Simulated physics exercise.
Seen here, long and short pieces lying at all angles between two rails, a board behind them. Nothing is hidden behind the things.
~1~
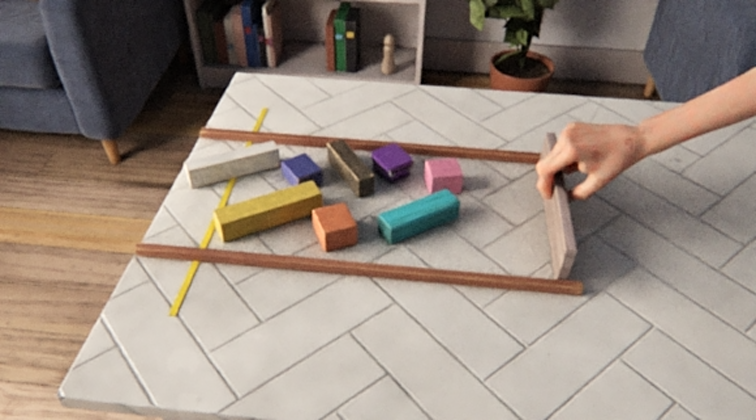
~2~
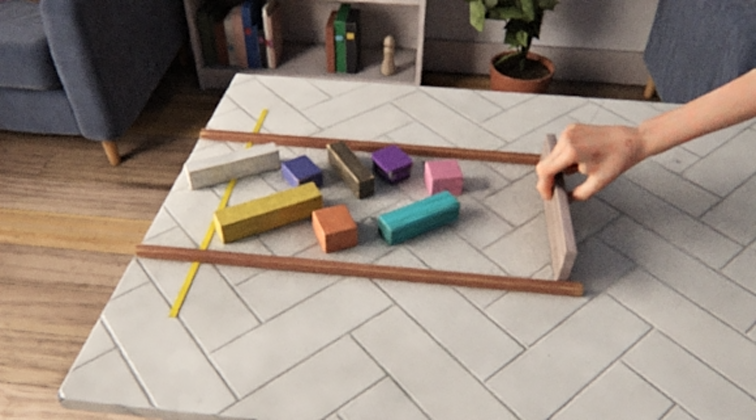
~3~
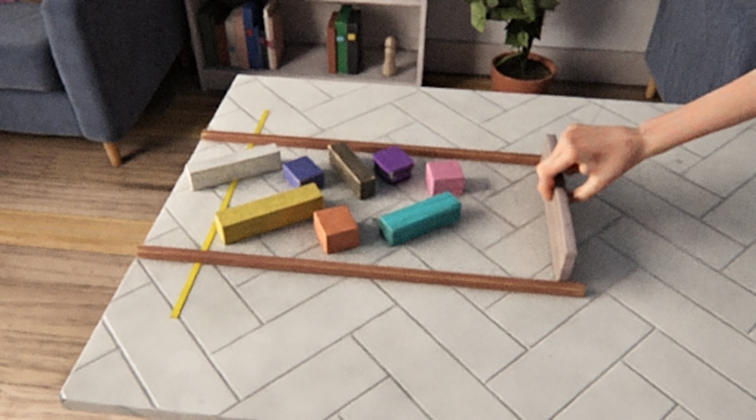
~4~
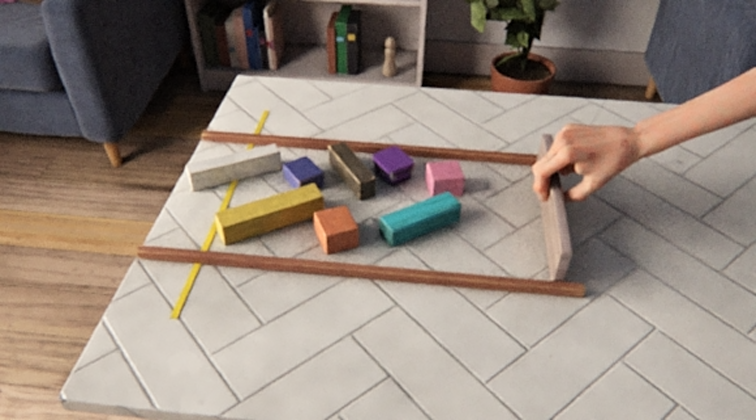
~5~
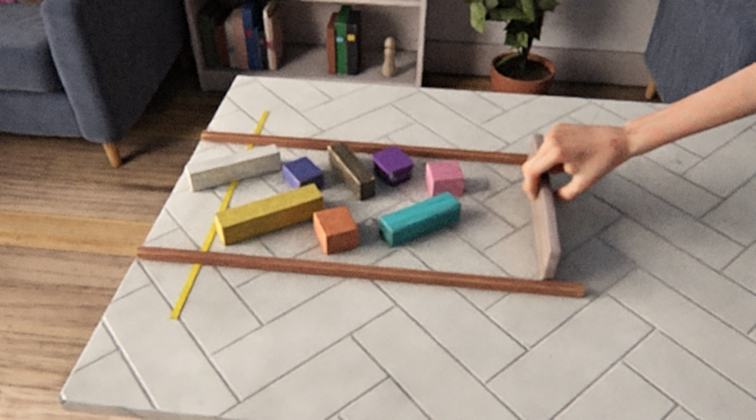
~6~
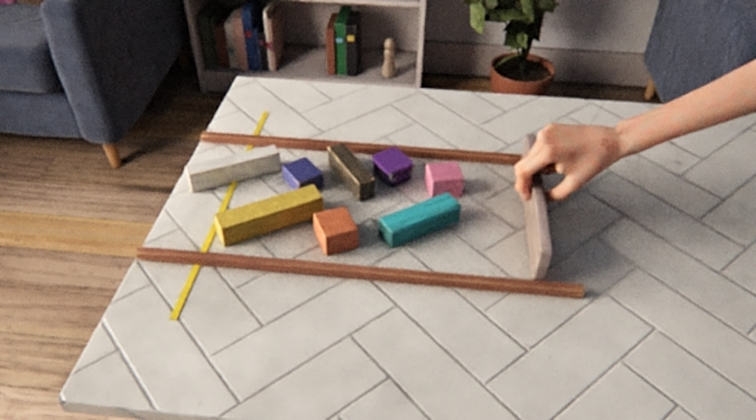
On a tiled tabletop, a hand holding an upright board slides it slightly left between two rails, coloured blocks lying still.
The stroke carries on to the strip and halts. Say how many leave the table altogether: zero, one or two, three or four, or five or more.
Outcome: The number that fall off is three or four.
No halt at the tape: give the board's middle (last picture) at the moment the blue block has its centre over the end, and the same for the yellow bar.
About (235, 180), and (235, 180) for the other.
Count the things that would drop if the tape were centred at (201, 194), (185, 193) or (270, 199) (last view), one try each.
It would be 5, 7 and 0.
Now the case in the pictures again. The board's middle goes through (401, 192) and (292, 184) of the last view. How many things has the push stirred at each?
The counts are 5 and 8.
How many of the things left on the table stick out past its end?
That would be 0.
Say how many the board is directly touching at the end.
In contact: 3.
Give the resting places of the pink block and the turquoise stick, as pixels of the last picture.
The pink block at (222, 164), the turquoise stick at (208, 205).
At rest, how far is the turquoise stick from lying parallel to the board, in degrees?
Near 0 degrees.
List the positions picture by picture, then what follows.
White bar (233, 164); yellow bar (269, 211); blue block (302, 173); board (555, 202); tape (227, 192), in the first picture.
Yellow bar (270, 212); board (556, 203), in the second picture.
Blue block (304, 175); orange block (336, 229), in the third picture.
White bar (235, 167); turquoise stick (421, 218), in the fourth picture.
Yellow bar (271, 214); black bar (351, 171), in the fifth picture.
White bar (234, 168); yellow bar (270, 215); blue block (303, 176); board (534, 203); tape (228, 196), in the sixth picture.
A little later, none off yet; white bar at rest near (234, 168); yellow bar at rest near (270, 215); blue block at rest near (303, 176).
Next, none off yet; white bar at rest near (234, 168); yellow bar at rest near (270, 215); blue block shifted a little near (290, 178).
Later still, none off yet; white bar shifted a little near (208, 160); yellow bar shifted about its own width near (198, 214); blue block shifted well along near (222, 177).
When it is over, the number that fall off is three or four; down, blue block, yellow bar and white bar.
